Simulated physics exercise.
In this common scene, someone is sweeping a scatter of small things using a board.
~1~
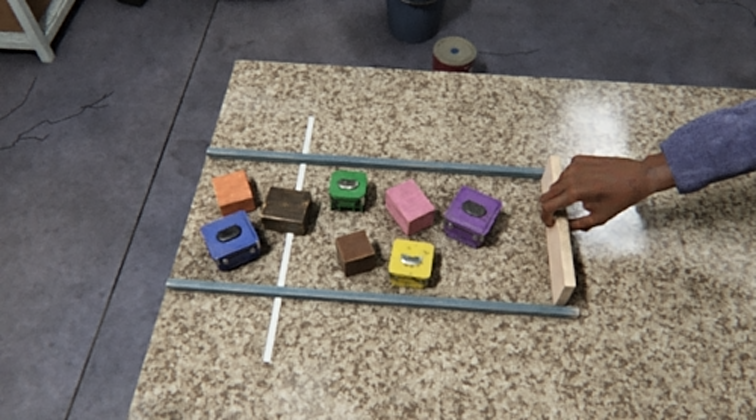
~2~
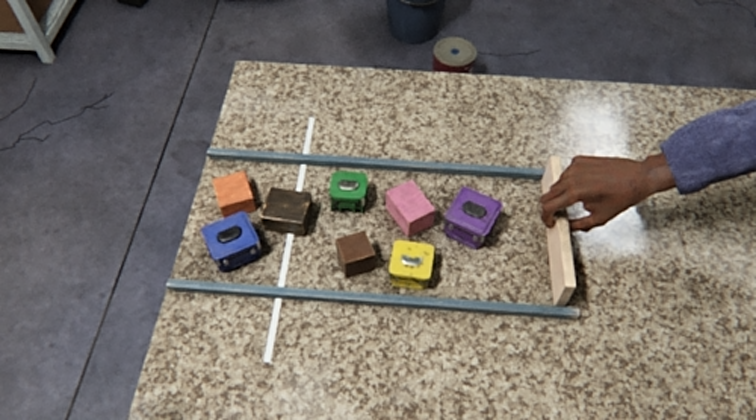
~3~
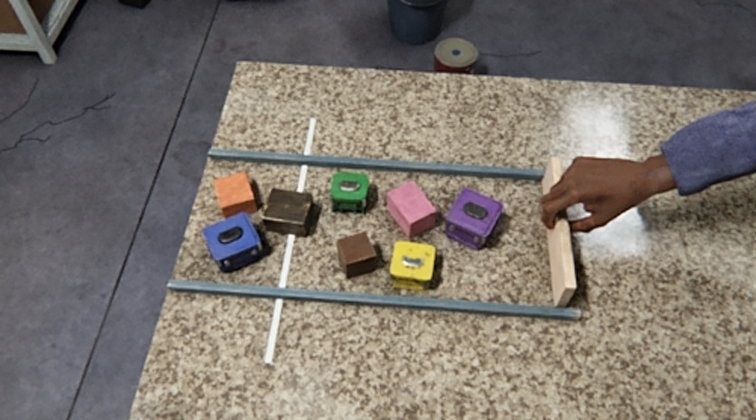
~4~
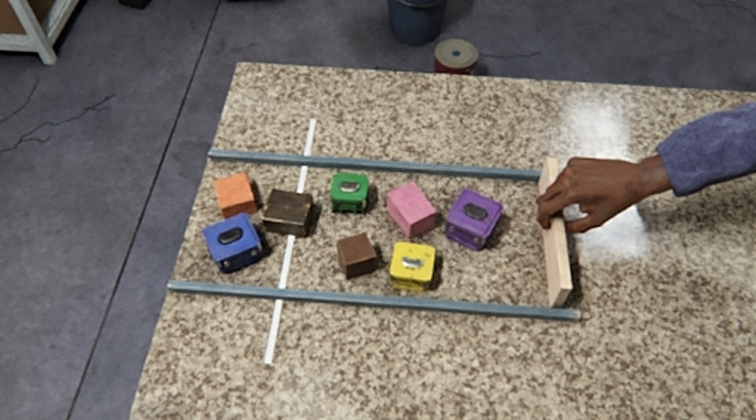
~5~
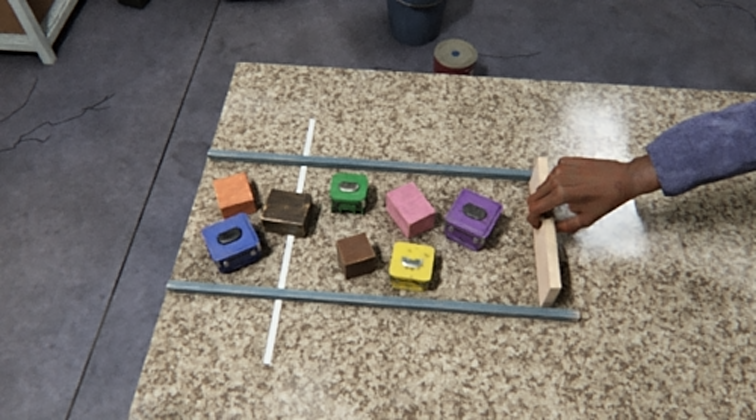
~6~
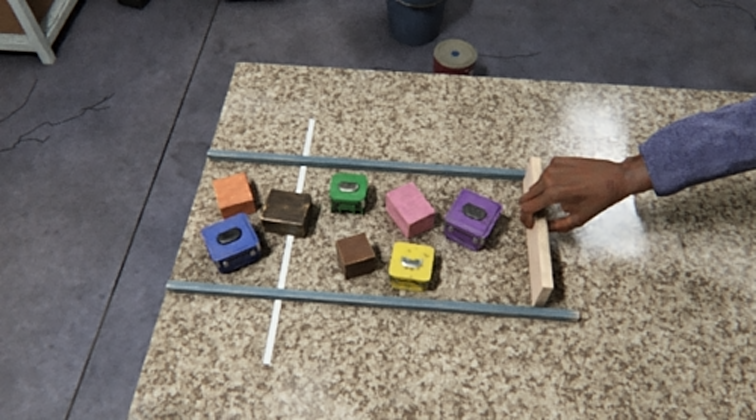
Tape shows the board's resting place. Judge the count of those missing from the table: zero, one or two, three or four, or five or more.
It ends with every one still on the table.
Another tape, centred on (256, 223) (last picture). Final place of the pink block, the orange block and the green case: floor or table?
Going one by one, the pink block is not lost, the orange block ends up off, the green case ends up off.
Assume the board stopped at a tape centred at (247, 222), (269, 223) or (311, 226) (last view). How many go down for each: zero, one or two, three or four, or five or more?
Falls: Three to four; one or two; none at all.
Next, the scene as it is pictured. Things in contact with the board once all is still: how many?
Number in contact with it: 2.
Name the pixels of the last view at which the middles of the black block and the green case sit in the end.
First object: (222, 212); second object: (221, 171).
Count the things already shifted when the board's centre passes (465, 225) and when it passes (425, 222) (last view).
Up to then 2, and up to the other point 4.
A little later, none off yet; orange block at rest near (234, 196); blue case at rest near (232, 244); black block at rest near (288, 213).
Next, none off yet; orange block moving near (227, 197); blue case at rest near (232, 244); black block shifted a little near (271, 211).
Later still, none off yet; orange block shifted about its own width near (209, 197); blue case shifted a little near (215, 250); black block shifted about its own width near (243, 211).
When it is over, the number that fall off is zero.
